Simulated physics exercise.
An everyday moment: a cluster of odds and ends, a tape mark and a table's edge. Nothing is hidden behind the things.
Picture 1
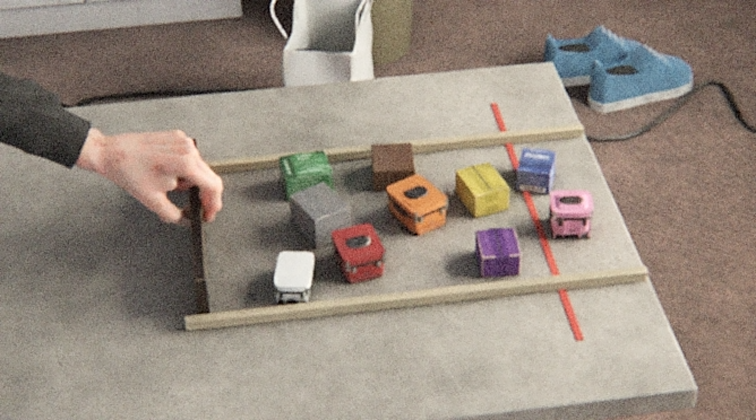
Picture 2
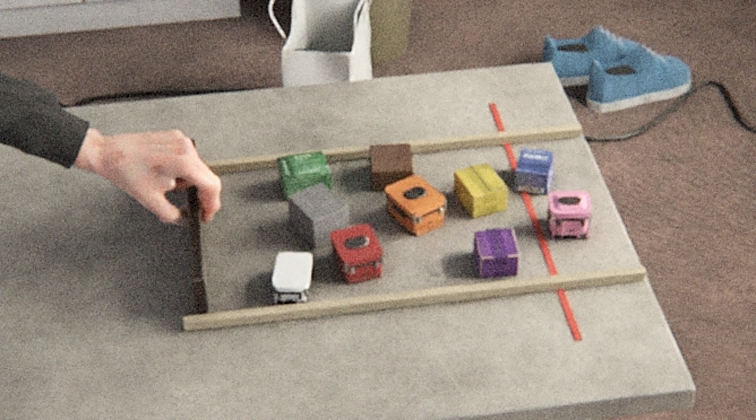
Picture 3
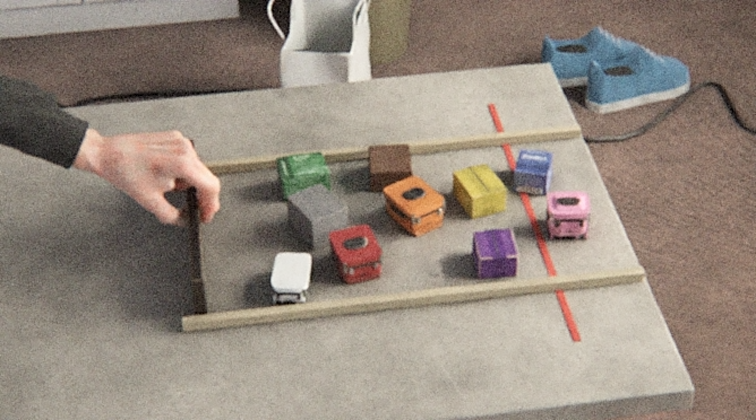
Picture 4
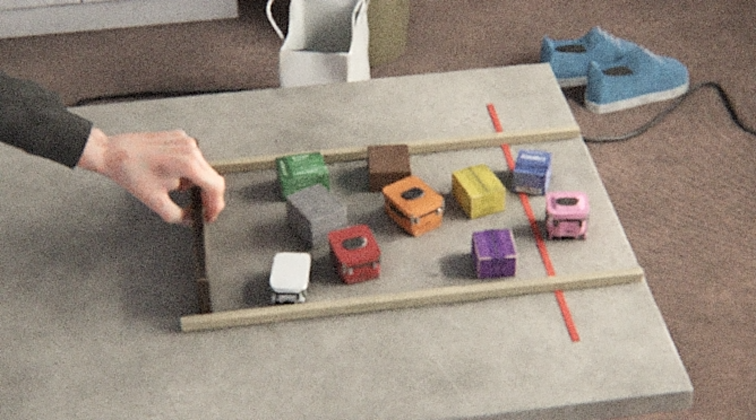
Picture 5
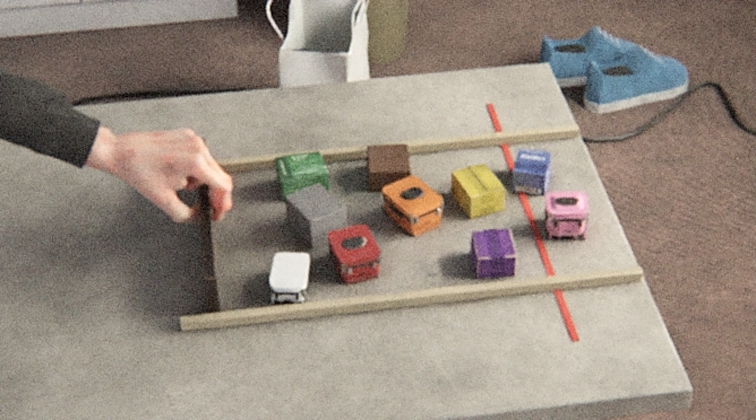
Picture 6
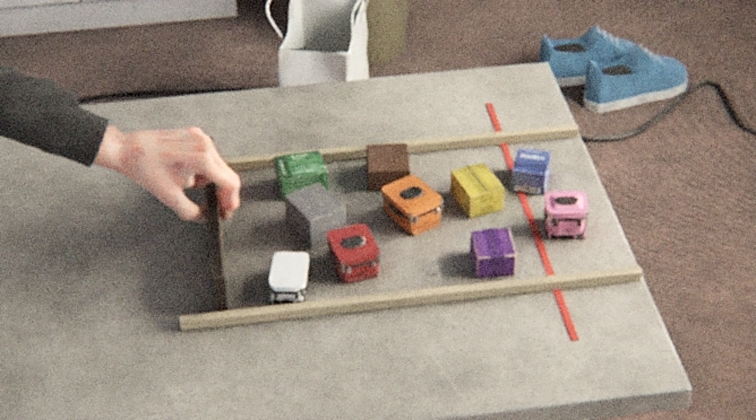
A hand held a dark board upright behind a cluster of colorful little blocks and cases on a gray table, then slid it slightly right between two wooden strips while the pieces stayed put.
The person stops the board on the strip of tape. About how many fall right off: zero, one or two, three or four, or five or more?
In the end the number that fall off is three or four.
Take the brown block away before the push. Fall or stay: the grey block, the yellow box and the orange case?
The grey block stays on; the yellow box is lost; the orange case survives.
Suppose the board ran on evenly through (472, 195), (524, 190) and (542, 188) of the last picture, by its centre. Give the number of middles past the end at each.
Place by place, 0, 4 and 5.
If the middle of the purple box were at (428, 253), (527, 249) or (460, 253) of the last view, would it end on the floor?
In that order, it drops off; drops off; tumbles off.
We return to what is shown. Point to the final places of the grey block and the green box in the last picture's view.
The grey block at (548, 195), the green box at (535, 154).
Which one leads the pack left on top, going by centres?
The brown block ends nearest.
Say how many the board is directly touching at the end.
3 of them.
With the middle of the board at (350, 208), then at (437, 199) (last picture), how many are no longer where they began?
First 6, then 9.
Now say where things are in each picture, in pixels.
In the first picture, pink case (571, 214); blue box (536, 171); yellow box (482, 190); board (198, 224); tape (533, 209).
In the second picture, blue box (534, 171); red case (357, 254).
In the third picture, yellow box (479, 191); grey block (317, 216).
In the fourth picture, pink case (567, 215); white case (291, 280).
In the fifth picture, blue box (532, 171); brown block (389, 168).
In the sixth picture, pink case (566, 215); blue box (531, 171); yellow box (477, 190); board (215, 222); tape (528, 209).
Soon after, none off yet; pink case at rest near (566, 215); blue box at rest near (531, 171); yellow box at rest near (477, 190).
Then, none off yet; pink case at rest near (566, 215); blue box at rest near (531, 171); yellow box moved a little near (495, 188).
Further on, none off yet; pink case moved a little near (588, 214); blue box moved well along near (595, 156); yellow box moved well along near (577, 177).
At rest, the number that fall off is three or four; fallen, purple box, yellow box, blue box and pink case.
